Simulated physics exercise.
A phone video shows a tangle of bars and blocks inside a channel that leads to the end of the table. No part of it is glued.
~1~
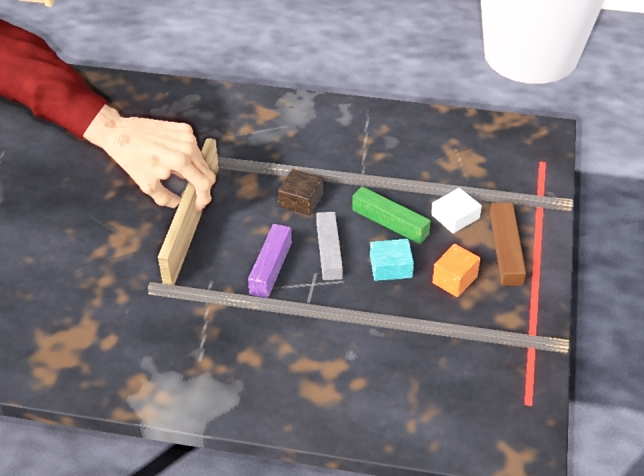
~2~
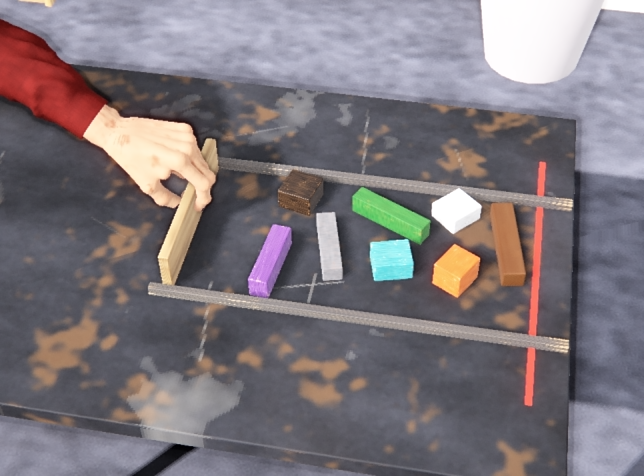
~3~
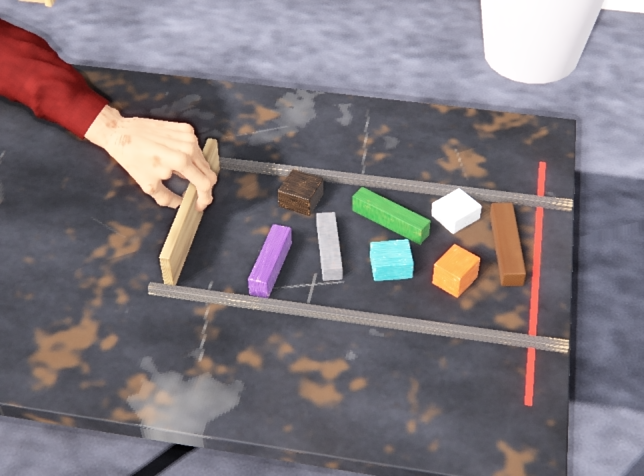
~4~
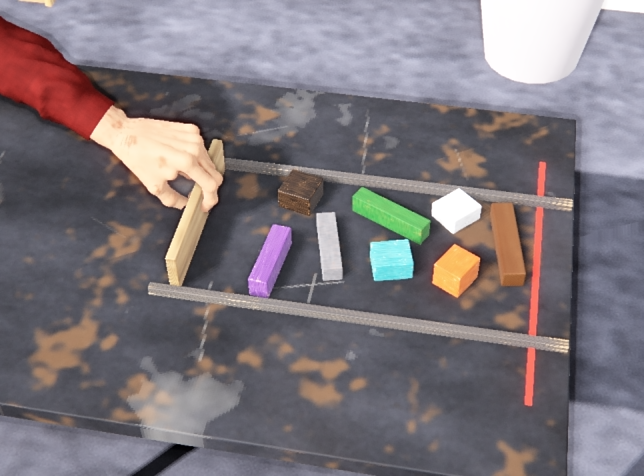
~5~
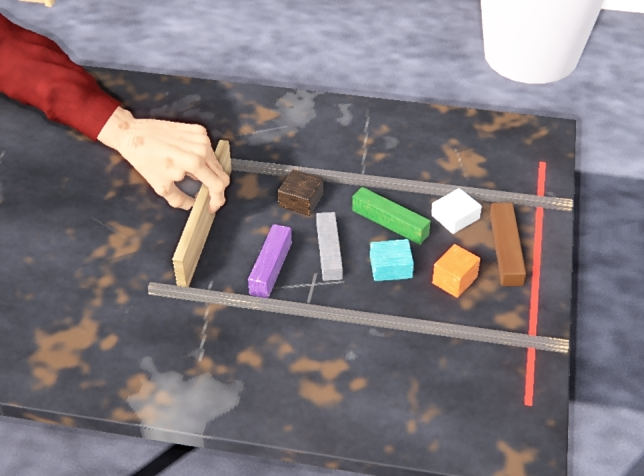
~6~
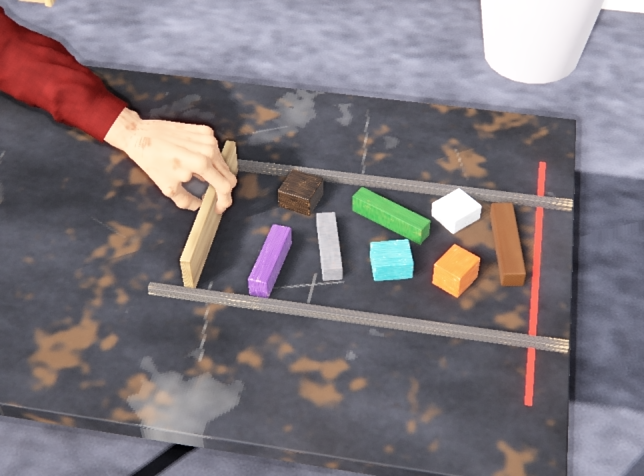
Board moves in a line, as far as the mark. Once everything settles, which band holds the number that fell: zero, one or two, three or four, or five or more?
It is in the band five or more.
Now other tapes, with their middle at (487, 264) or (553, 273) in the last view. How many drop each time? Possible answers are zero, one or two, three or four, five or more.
In turn: One to two; 5 or more.
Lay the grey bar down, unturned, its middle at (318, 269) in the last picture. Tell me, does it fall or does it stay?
In the end it hangs on.
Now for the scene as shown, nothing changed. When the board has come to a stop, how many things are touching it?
That makes 2.
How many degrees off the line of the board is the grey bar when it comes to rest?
About 0°.
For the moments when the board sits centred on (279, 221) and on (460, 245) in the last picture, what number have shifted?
Answer - first 2, then 8.
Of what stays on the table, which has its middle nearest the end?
Closest at the end: The grey bar.
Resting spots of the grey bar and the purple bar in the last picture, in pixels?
One is at about (566, 276), the other at about (545, 297).
Soon after, none off yet; brown stick at rest near (507, 243); orange block at rest near (456, 271); white block at rest near (456, 211).
In the end, the number that fall off is five or more; gone, green bar, turquoise block, white block, orange block and brown stick.
